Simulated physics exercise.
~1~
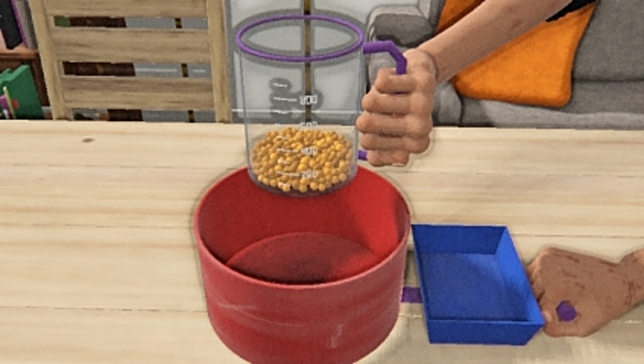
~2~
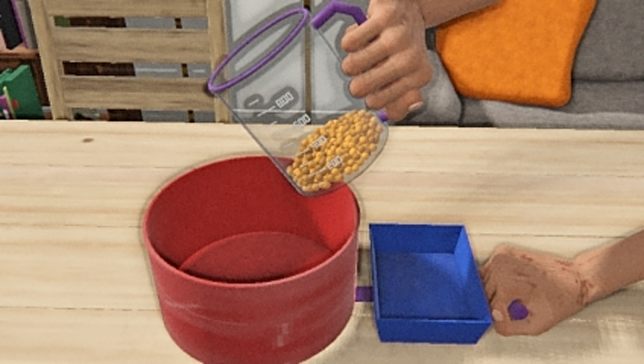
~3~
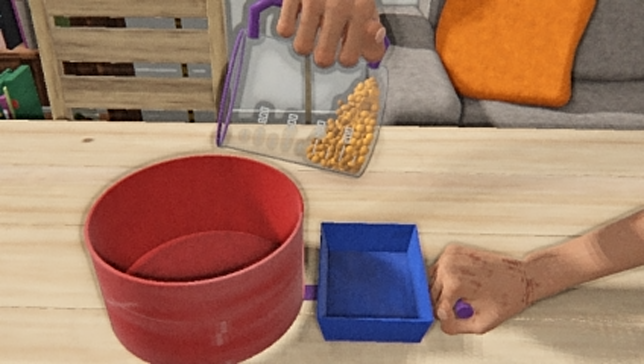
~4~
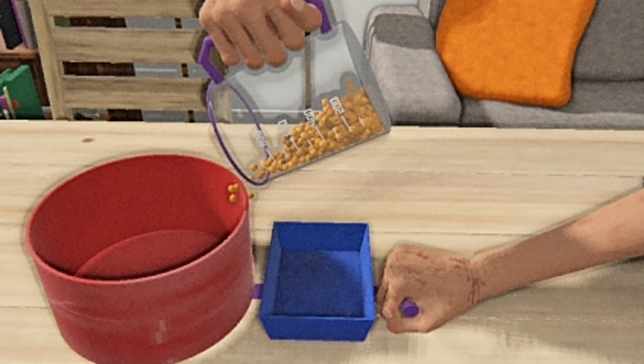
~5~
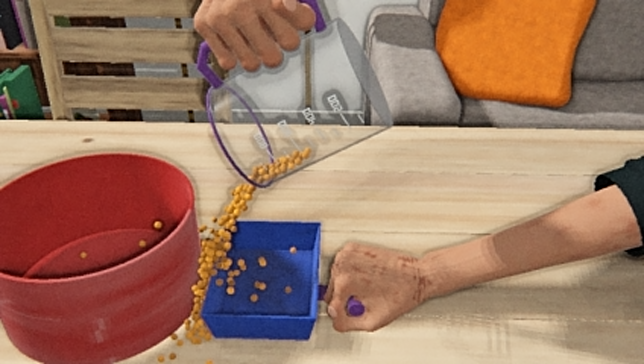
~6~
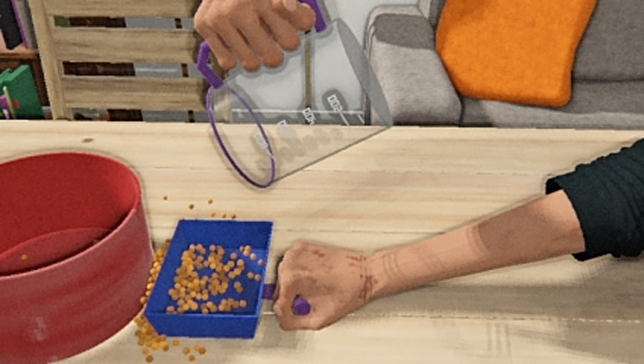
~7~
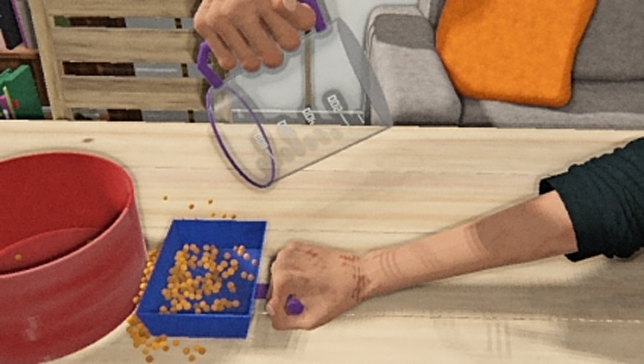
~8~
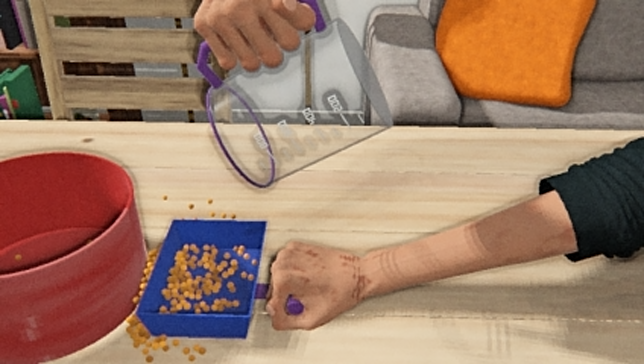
One hand grips a clear jug with a purple rim and handle, holding yellow corn kernels above a pale wooden table, while another holds the handle of a blue tin beside a red pot. A grey sofa with an orange cushion stands behind. The pot and tin slide left together as the jug tips leftward. Kernels spill out, a few landing in the pot and many falling around and into the tin. The jug empties and the dishes stop, leaving most kernels scattered on the table and a smaller share in the tin.
